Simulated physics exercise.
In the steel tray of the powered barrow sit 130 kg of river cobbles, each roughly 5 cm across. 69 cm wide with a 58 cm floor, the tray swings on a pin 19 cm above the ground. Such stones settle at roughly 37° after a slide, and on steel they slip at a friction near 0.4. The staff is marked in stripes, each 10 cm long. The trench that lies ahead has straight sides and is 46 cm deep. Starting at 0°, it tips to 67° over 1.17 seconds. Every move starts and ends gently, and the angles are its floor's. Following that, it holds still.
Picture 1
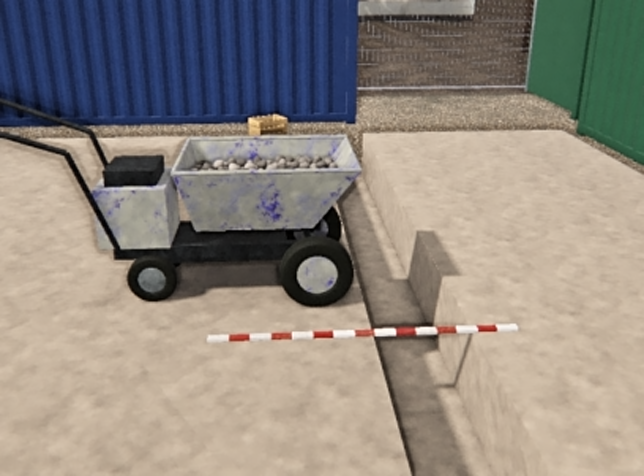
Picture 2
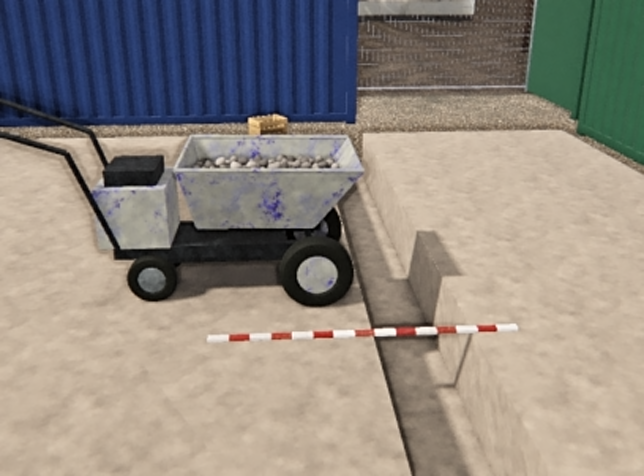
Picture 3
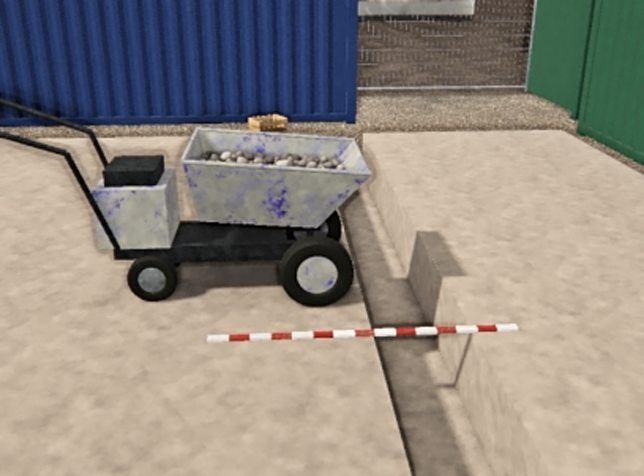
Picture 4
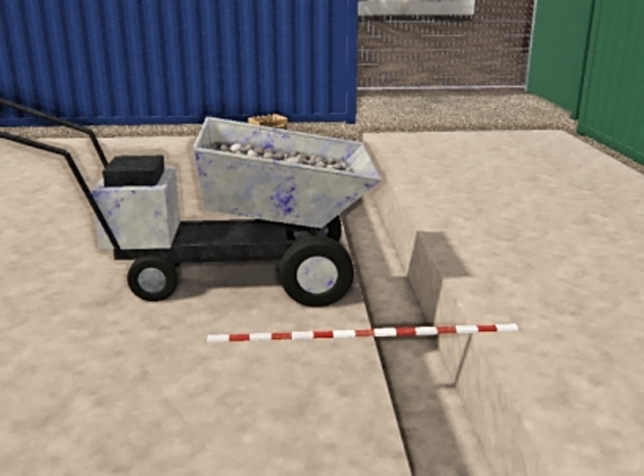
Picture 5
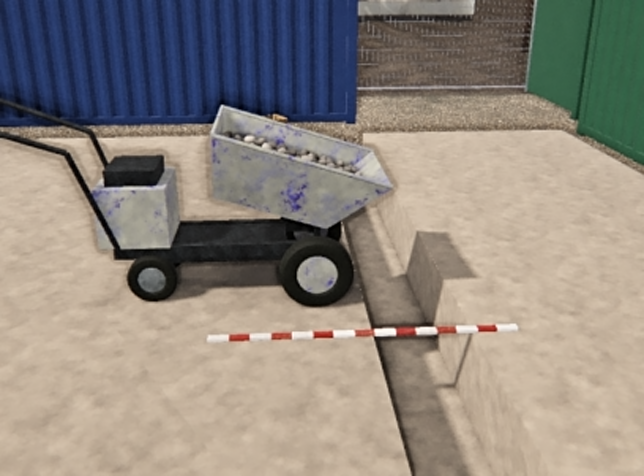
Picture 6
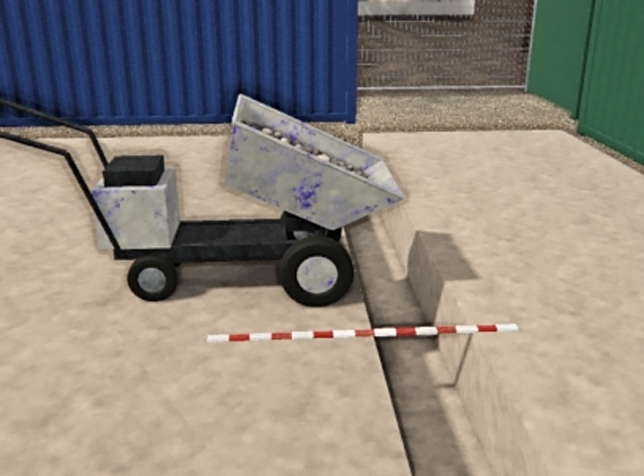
A pale, purple-blotched metal tray of grey and brown stones tilts on a black-wheeled powered barrow, its left end rising steadily while its right lip dips towards a narrow trench. The barrow's chassis, black handles and the raised, steady camera stay still over sandy ground. A red-and-white striped pole lies across the trench in front, with blue and green corrugated containers and mesh fencing behind.
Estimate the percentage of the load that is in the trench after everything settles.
Roughly 56 per cent of the load.
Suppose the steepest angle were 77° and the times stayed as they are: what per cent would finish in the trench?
Then close to 50 per cent.
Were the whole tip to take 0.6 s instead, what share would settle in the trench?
With that change, it comes to around 40 per cent.
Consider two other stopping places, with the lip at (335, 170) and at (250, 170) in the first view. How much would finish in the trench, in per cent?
First place: Near 80%; second place: Near 75%.
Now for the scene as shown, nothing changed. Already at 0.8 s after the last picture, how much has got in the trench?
By then, around 10 percent.
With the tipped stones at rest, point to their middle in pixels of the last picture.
Centre estimate: Around (434, 325).
Then, 0.4 s after the last picture the floor is at 57°, 100 % in the tray; the foremost stones are at (408, 222).
Then, 0.8 s after the last picture the floor is at 67°, 75 % in the tray, 8 % in the trench, 16 % past the trench; the foremost stones are at (487, 272).
Then, 1.1 s after the last picture the floor is at 67°, 40 % in the tray, 18 % in the trench, 42 % past the trench; the foremost stones are at (565, 271).
Then, 3.1 s after the last picture the floor is at 67°, 0 % in the tray, 56 % in the trench, 44 % past the trench; the foremost stones are at (624, 271).
